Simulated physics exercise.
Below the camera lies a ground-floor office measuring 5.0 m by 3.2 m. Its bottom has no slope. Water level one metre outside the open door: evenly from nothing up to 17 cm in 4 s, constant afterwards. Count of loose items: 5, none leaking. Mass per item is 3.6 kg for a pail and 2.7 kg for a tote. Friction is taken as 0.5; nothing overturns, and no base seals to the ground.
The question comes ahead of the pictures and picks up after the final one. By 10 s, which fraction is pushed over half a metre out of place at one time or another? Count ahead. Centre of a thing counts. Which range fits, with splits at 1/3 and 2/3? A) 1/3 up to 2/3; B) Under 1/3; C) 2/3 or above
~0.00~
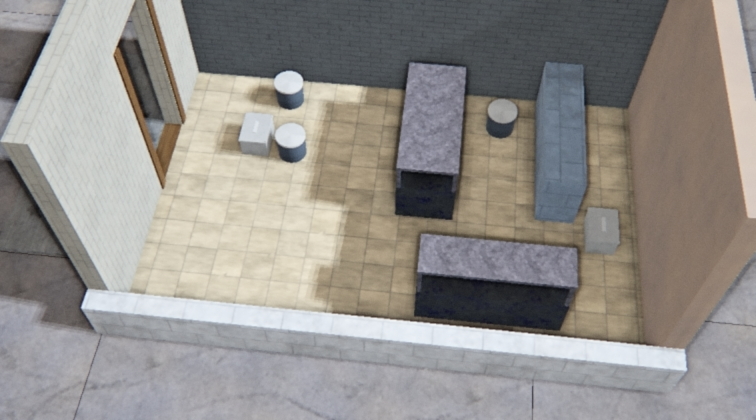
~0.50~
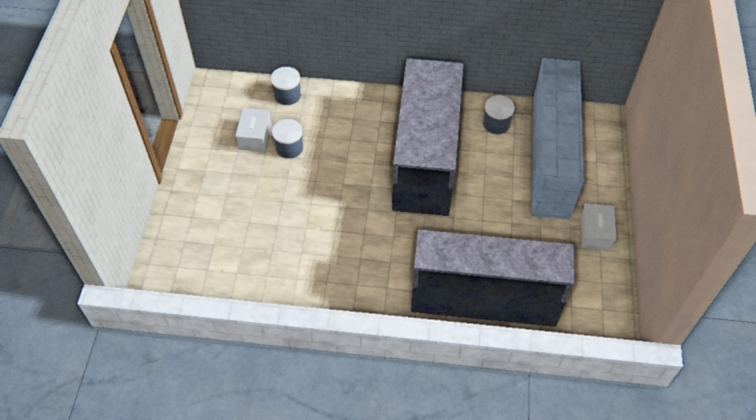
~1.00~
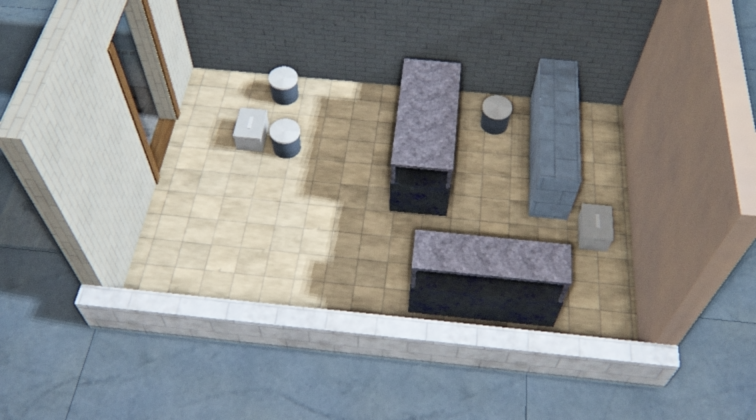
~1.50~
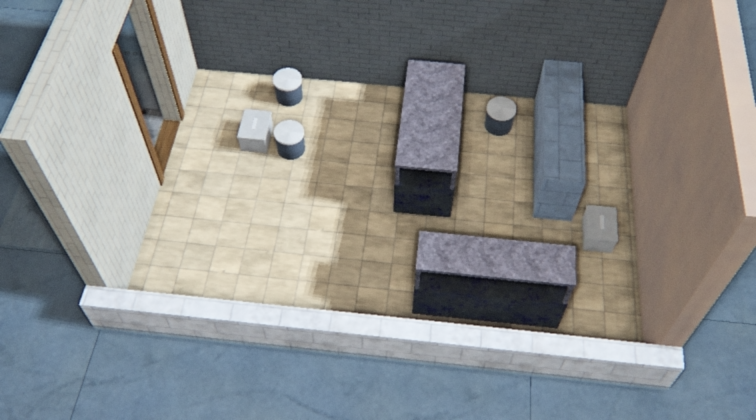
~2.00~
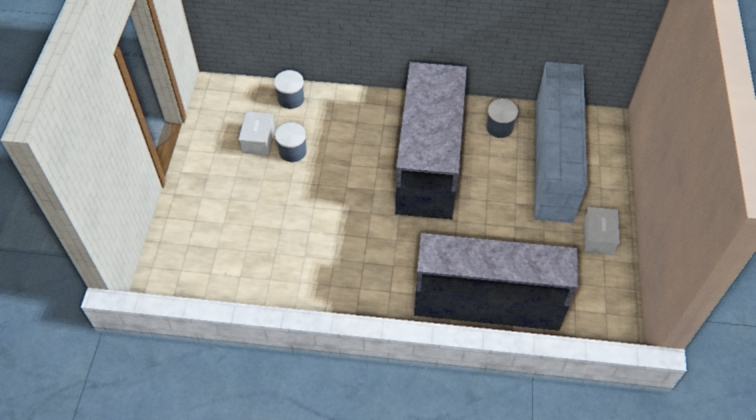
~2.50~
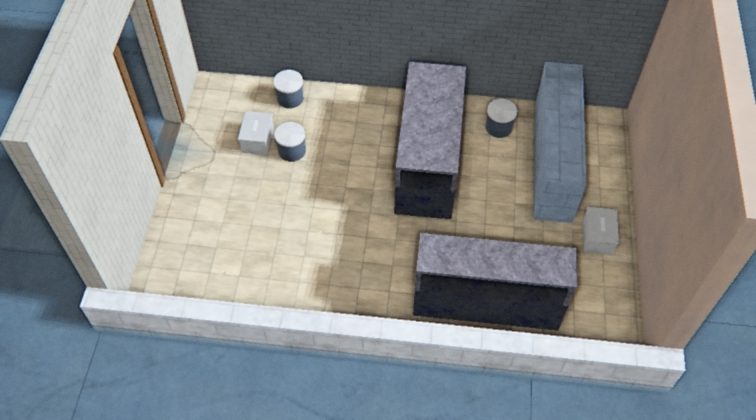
Option A: 1/3 up to 2/3.
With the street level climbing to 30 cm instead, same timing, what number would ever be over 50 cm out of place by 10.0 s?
4.
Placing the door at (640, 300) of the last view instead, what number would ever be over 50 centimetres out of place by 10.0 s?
Result: 1 of them.
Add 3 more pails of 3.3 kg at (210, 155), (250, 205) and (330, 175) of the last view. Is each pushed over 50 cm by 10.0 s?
Note: Item 1 above threshold; item 2 above threshold; item 3 above threshold.
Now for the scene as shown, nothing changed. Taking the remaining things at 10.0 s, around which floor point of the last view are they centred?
Close to (449, 164).
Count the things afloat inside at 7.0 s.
3.
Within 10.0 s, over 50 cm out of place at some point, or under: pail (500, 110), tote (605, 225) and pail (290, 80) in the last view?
One by one: Below; below; above.
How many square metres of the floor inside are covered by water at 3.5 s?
Wet area: Approx. 2.0 m2.
After 3.5 s 0 of 5 are over 50 cm from their spots; 0 afloat.
After 4.5 s 1 of 5 are over 50 cm from their spots; 1 afloat.
After 7.0 s 3 of 5 are over 50 cm from their spots; 3 afloat.
After 10.0 s 3 of 5 are over 50 cm from their spots, and 3 have been at some point; 3 afloat.
